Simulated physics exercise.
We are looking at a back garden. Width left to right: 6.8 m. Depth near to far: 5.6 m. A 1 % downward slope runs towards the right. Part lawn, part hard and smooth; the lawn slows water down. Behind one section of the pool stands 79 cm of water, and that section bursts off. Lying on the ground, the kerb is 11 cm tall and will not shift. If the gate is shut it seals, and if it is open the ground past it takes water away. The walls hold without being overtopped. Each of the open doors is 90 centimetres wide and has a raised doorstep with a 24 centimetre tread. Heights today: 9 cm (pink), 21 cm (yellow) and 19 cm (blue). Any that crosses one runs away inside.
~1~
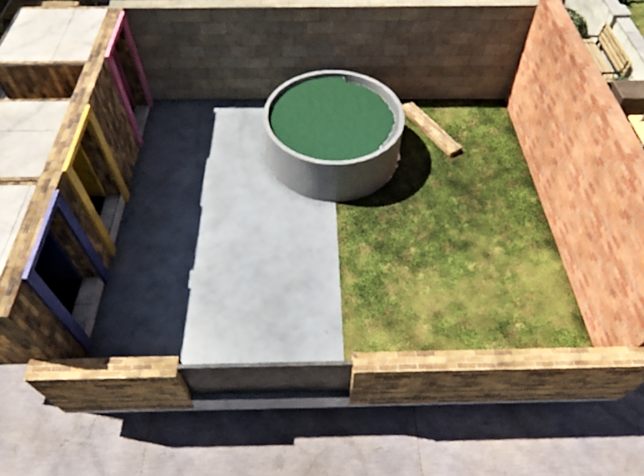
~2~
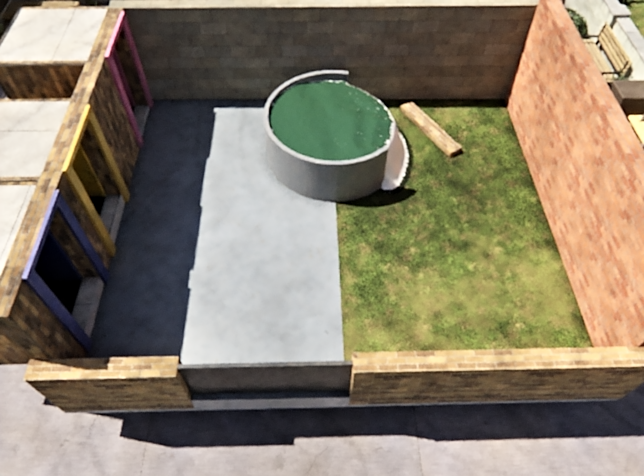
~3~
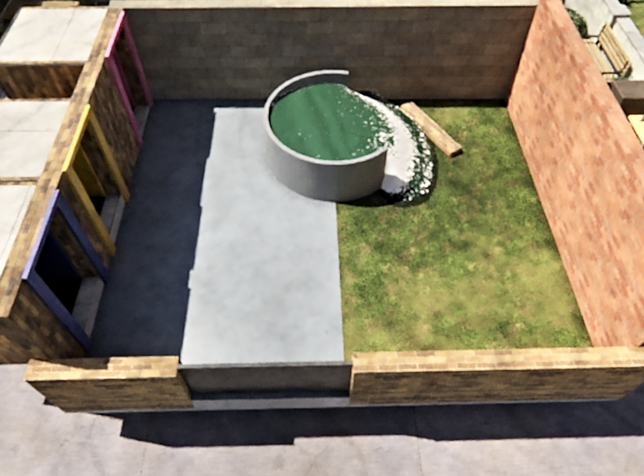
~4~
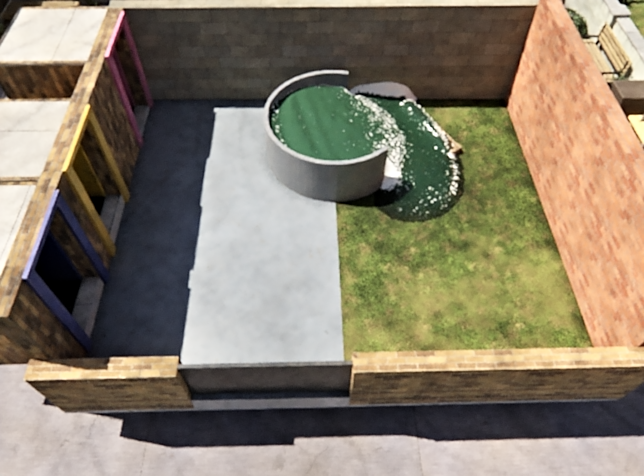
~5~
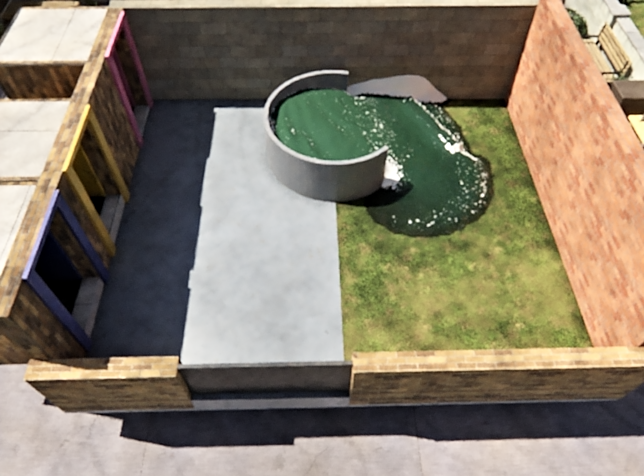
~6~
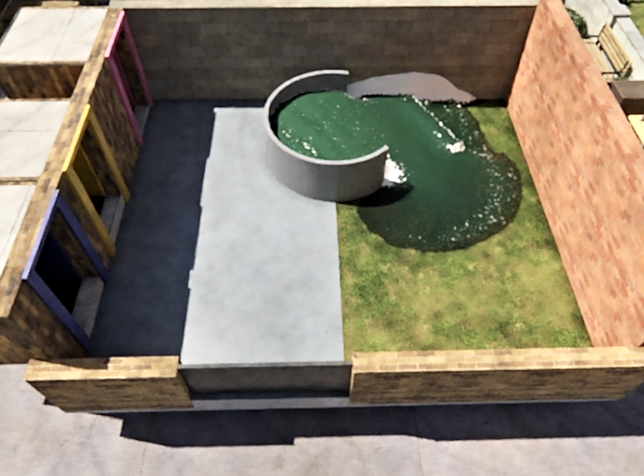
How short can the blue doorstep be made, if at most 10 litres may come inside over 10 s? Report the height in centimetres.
Roughly 8.5 cm, no lower.
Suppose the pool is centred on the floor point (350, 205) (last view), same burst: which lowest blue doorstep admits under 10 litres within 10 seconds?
About 7.5 cm.
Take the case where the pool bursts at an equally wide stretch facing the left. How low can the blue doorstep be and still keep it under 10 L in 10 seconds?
In that case you'd want it roughly 13.5 cm high.
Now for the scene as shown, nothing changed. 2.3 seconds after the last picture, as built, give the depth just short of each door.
Lab note, cm: Pink 3; yellow 0; blue 0.
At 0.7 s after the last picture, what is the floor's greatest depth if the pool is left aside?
Up to some 52 cm.
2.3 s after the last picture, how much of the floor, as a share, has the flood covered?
Close to 45 per cent of it is wet.
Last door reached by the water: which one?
The answer is the blue one.
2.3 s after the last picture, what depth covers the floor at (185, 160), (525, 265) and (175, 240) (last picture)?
Respectively 0 cm, 16 cm and 0 cm.
Then, 0.7 s after the last picture water covers 35 % of the floor, deepest (52 cm) near (498, 99); it has not reached the blue door.
Then, 2.3 s after the last picture water covers 45 % of the floor, deepest (28 cm) near (595, 374); it has not reached the blue door.
Then, 9.3 s after the last picture water covers 95 % of the floor, deepest (14 cm) near (498, 99); 8 cm at the blue door, 0 litres in over its 19 cm doorstep.
At the blue door as built, the water peaked near 12 cm, 6.7 s after the last picture.
With a doorstep of 7.5 cm, 20 litres would have come in within the 10 s; with 10 cm, 4 litres. So under 10 litres takes about 8.5 cm.
